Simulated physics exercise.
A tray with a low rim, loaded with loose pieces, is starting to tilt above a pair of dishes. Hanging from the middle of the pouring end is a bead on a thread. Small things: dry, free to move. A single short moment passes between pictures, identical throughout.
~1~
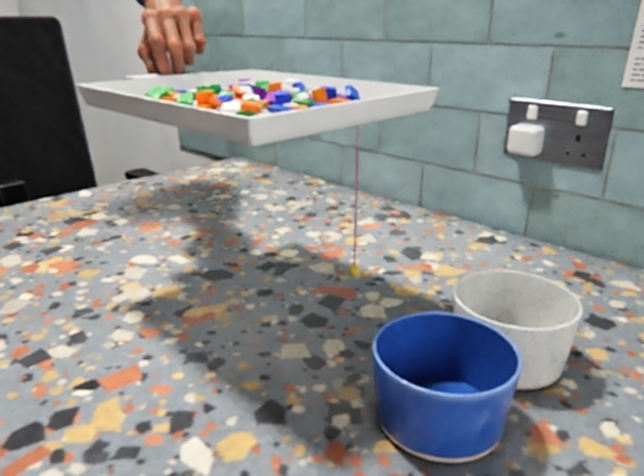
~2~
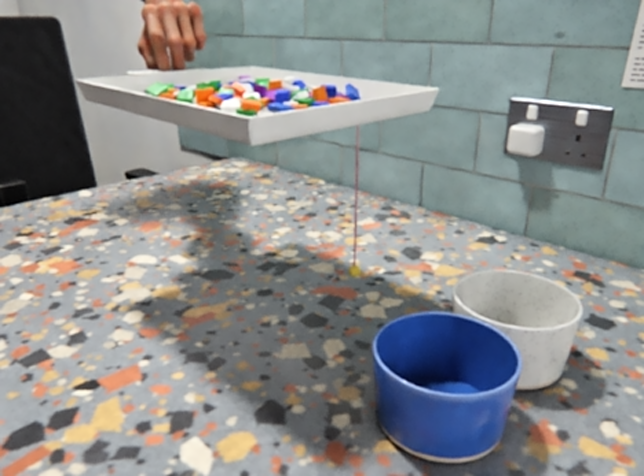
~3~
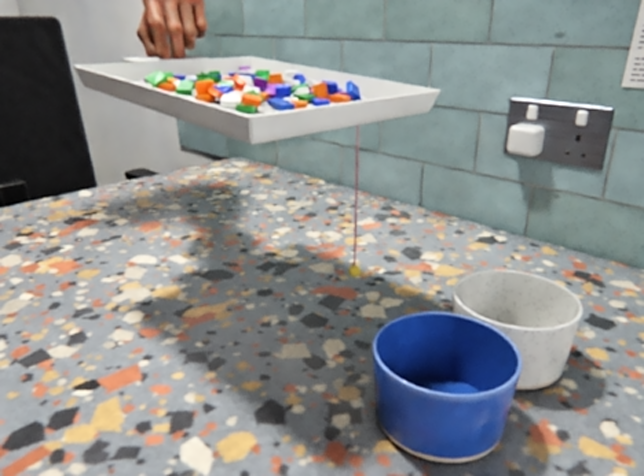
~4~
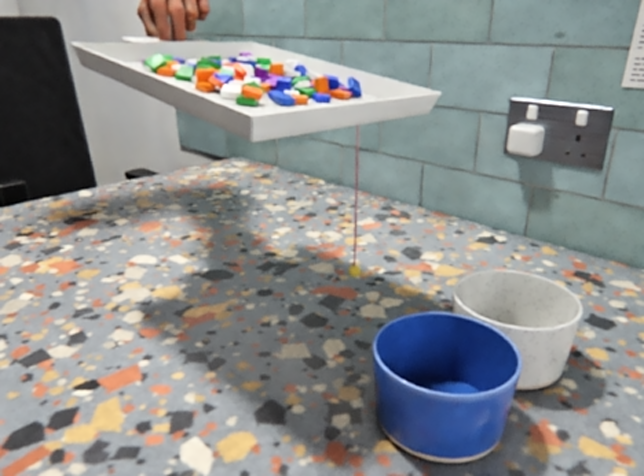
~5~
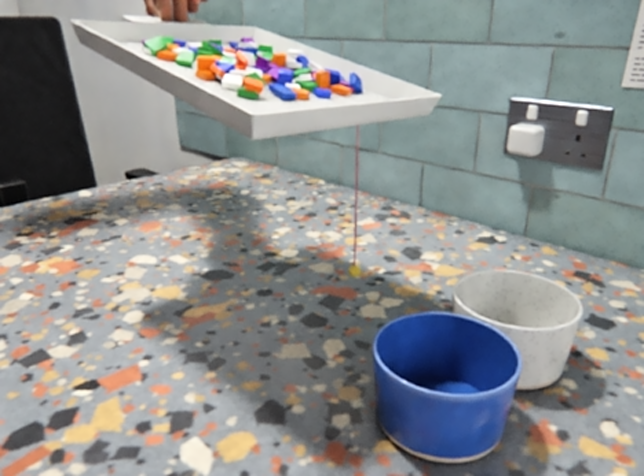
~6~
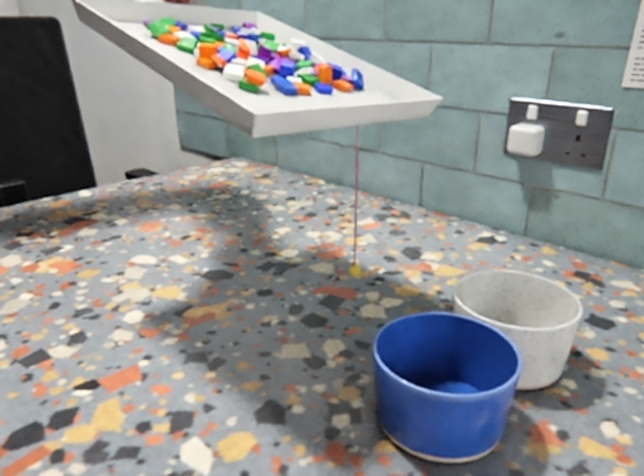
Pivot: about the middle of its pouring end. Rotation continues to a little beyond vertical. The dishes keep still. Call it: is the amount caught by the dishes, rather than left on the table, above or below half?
Below half.
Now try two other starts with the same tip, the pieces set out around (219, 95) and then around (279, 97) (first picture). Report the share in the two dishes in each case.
First 20 %, then 20 %.
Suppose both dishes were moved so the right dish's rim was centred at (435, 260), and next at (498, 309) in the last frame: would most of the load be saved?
Past half, then shy of half.
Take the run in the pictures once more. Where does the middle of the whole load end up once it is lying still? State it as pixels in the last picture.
Near (425, 340).
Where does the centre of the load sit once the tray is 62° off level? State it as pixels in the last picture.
Close to (384, 95).
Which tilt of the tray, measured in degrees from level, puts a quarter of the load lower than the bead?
Roughly 105 degrees of tilt.
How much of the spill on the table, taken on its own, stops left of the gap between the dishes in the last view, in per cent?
Close to 90 per cent of the spill, I think.
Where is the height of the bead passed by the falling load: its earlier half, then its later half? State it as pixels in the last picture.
Starting near (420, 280), moving on to near (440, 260).
Shortly afterwards, tray tipped steeply; all but a few on the tray; a little in the air.
Next, tray tipped past a quarter turn; near two thirds on the tray; a little in the left dish; a little in the right dish; near a quarter outside both; a little in the air.
Some moments later, tray tipped past a quarter turn; a little in the left dish; a little in the right dish; the bulk outside both.
In the end, tray tipped past a quarter turn; a little in the left dish; a little in the right dish; the bulk outside both.
